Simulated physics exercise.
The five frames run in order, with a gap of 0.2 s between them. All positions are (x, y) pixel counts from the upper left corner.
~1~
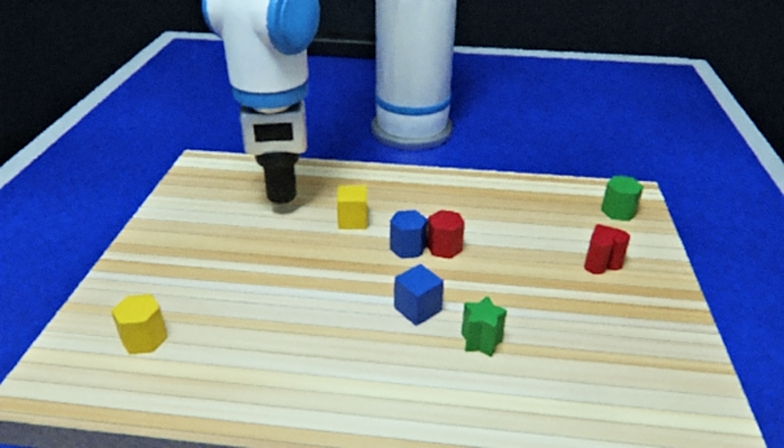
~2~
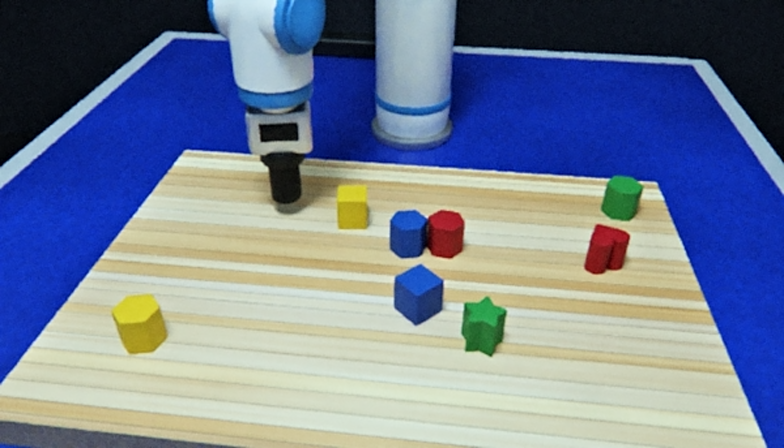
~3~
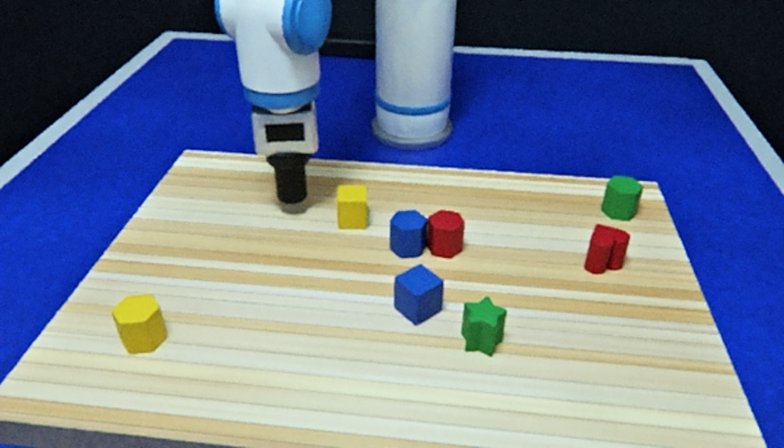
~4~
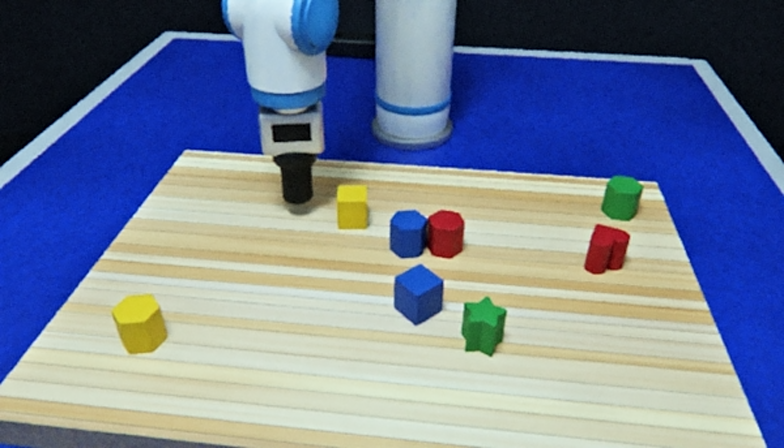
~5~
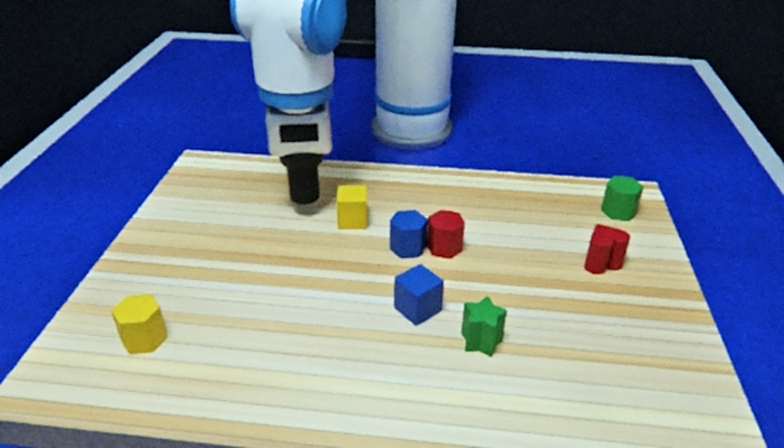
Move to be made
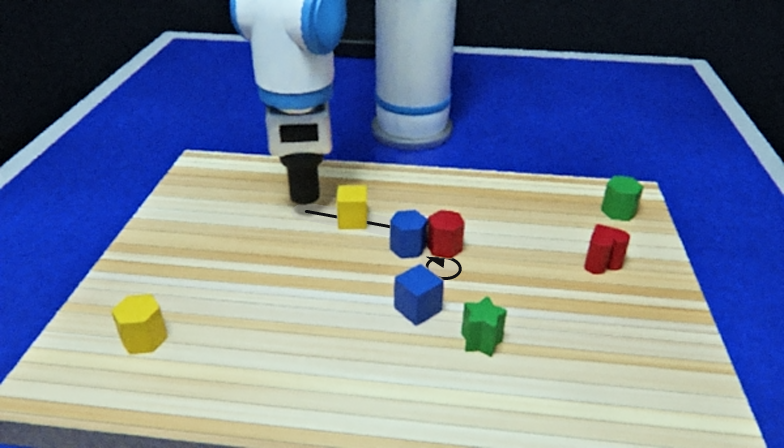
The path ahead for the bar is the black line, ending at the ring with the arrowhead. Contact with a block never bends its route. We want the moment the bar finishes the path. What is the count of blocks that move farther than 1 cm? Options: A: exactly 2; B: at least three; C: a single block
It's B.
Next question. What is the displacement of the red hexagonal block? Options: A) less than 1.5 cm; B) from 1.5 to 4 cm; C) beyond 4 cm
Choice C: Beyond 4 cm.
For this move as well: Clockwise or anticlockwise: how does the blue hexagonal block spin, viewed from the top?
Looking from above, the answer is clockwise.
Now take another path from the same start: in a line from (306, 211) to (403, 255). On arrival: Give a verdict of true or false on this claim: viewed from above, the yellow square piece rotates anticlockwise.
The statement is true.
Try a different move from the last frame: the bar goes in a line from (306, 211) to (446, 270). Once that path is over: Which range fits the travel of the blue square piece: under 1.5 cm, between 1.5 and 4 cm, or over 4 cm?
It shifts under 1.5 cm.
The line goes from (306, 211) by way of (360, 221) and (413, 234) to (444, 268).
On the path given first. One third of the way, bar (361, 208); yellow square piece (388, 201), turned 30° clockwise.
Two thirds of the way, bar (415, 221); yellow square piece (441, 219), turned 40° clockwise; blue hexagonal block (437, 241), turned 70° clockwise; red hexagonal block (474, 227).
At the end, bar (445, 253); yellow square piece (480, 240); blue hexagonal block (446, 260), turned 130° clockwise; blue square piece unmoved; red hexagonal block (515, 238), turned 25° anticlockwise.
